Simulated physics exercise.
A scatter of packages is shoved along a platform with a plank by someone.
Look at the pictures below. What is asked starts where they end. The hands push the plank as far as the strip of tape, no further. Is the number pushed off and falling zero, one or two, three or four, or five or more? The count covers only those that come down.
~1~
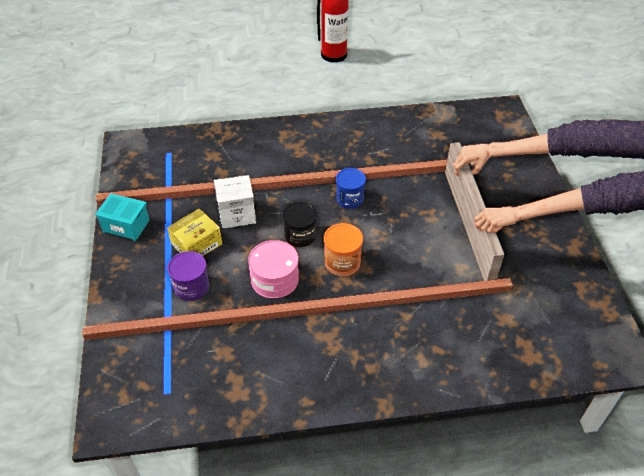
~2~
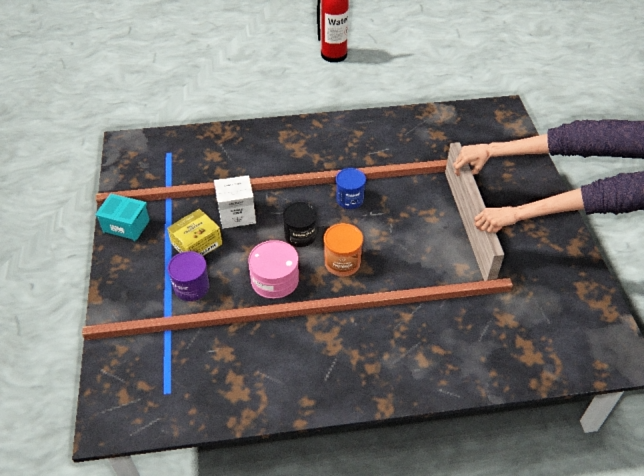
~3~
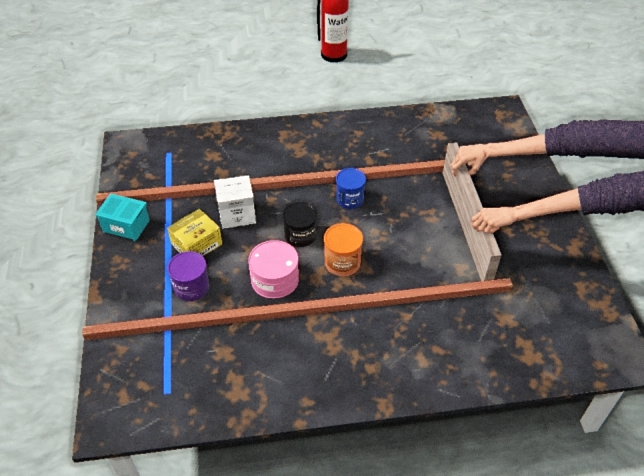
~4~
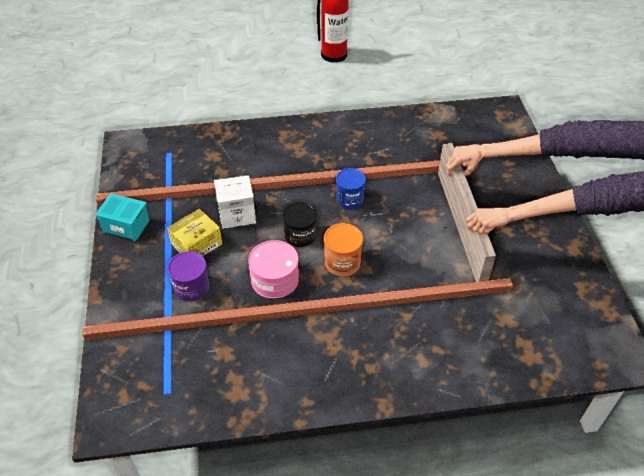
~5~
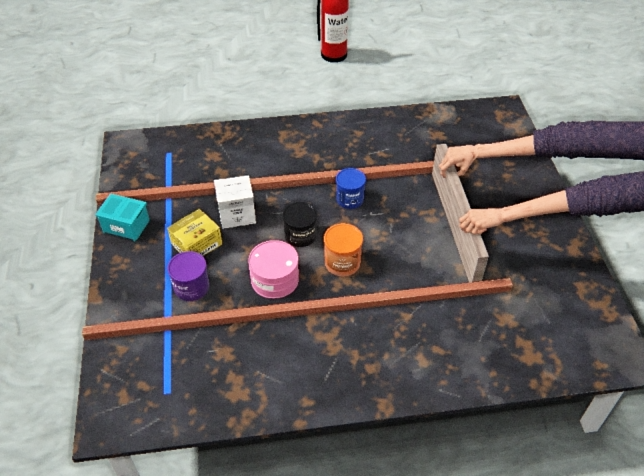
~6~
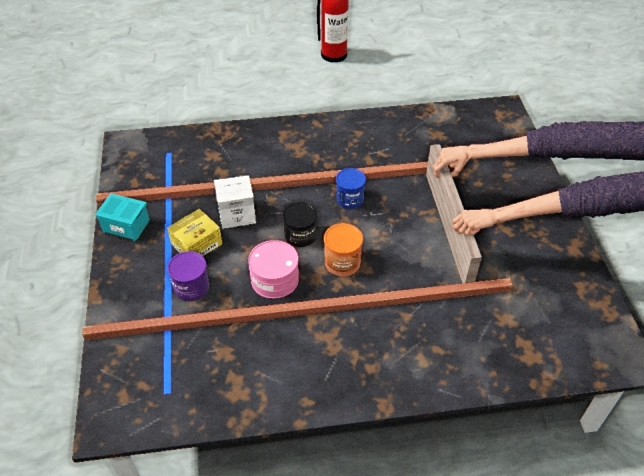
It is one or two.
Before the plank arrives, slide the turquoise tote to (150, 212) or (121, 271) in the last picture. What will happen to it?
Place by place, it stays put; slips off.
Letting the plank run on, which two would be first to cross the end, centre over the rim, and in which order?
Order: Purple pail, turquoise tote.
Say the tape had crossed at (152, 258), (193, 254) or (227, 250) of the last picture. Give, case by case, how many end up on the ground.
So, reaching the ground: 2, then 0, then 0.
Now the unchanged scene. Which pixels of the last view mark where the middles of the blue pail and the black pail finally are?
The blue pail ends up near (152, 206), and the black pail near (149, 242).
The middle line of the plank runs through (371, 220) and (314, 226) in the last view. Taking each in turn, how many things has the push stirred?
First 1, then 4.
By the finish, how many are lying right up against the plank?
That comes to 3.
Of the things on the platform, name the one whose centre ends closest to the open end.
Foremost: The turquoise tote.
Soon after, none off yet; turquoise tote at rest near (124, 217); purple pail at rest near (189, 277); yellow box at rest near (195, 236).
At rest, the number that fall off is one or two; fallen, purple pail.
